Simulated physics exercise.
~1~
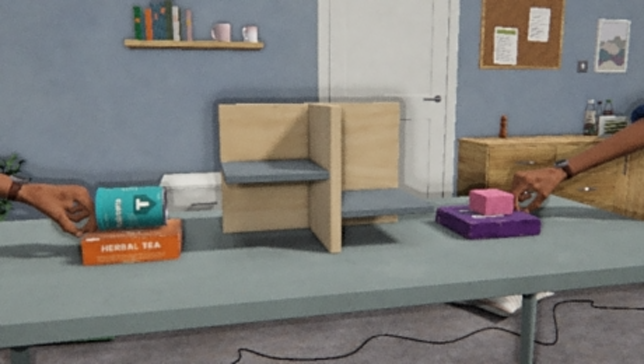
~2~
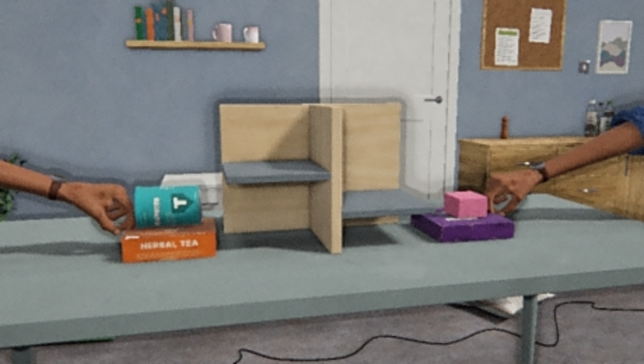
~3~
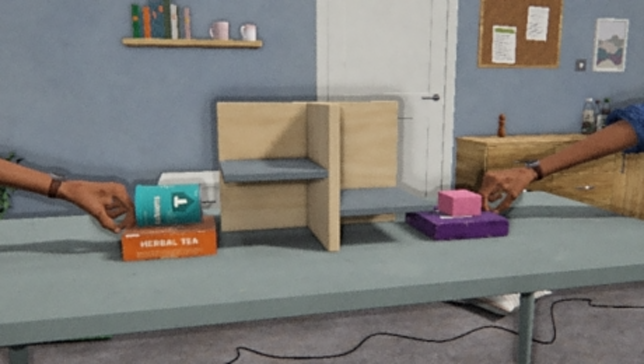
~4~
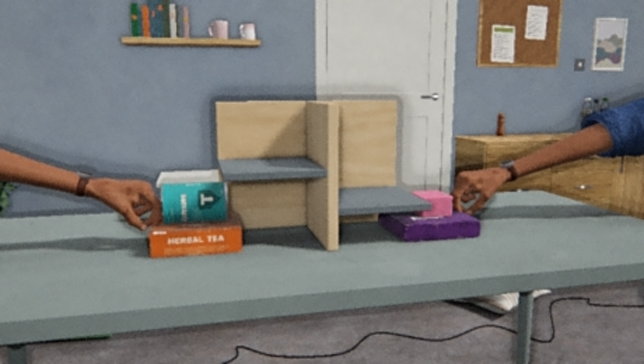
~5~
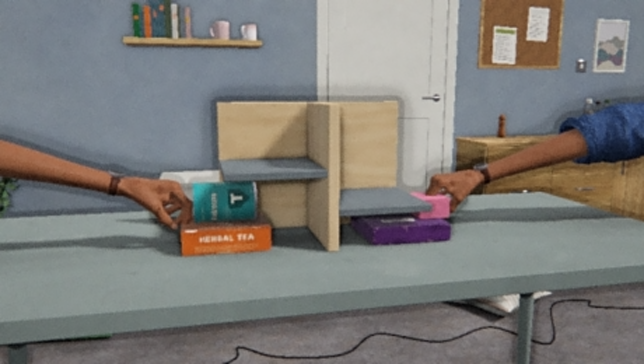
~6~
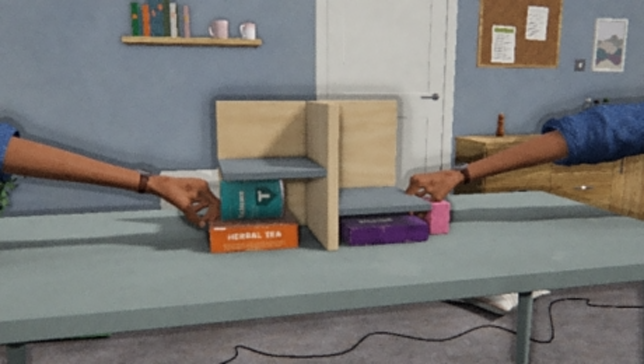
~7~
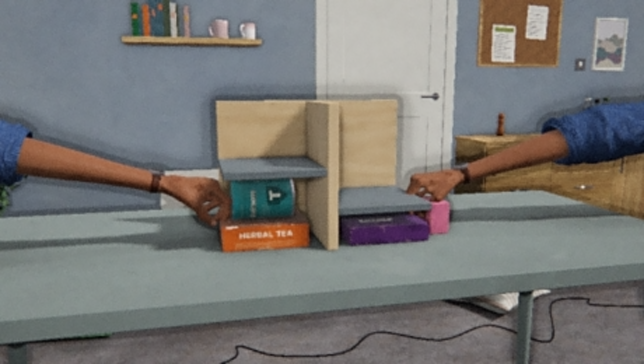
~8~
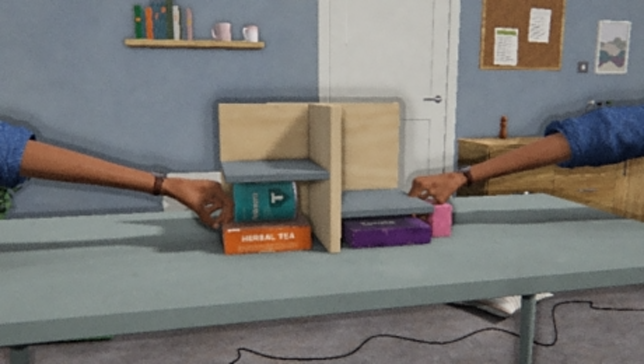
Two hands pushing boxes under low shelves, the turquoise tin riding in on one, the pink block knocked off the other.
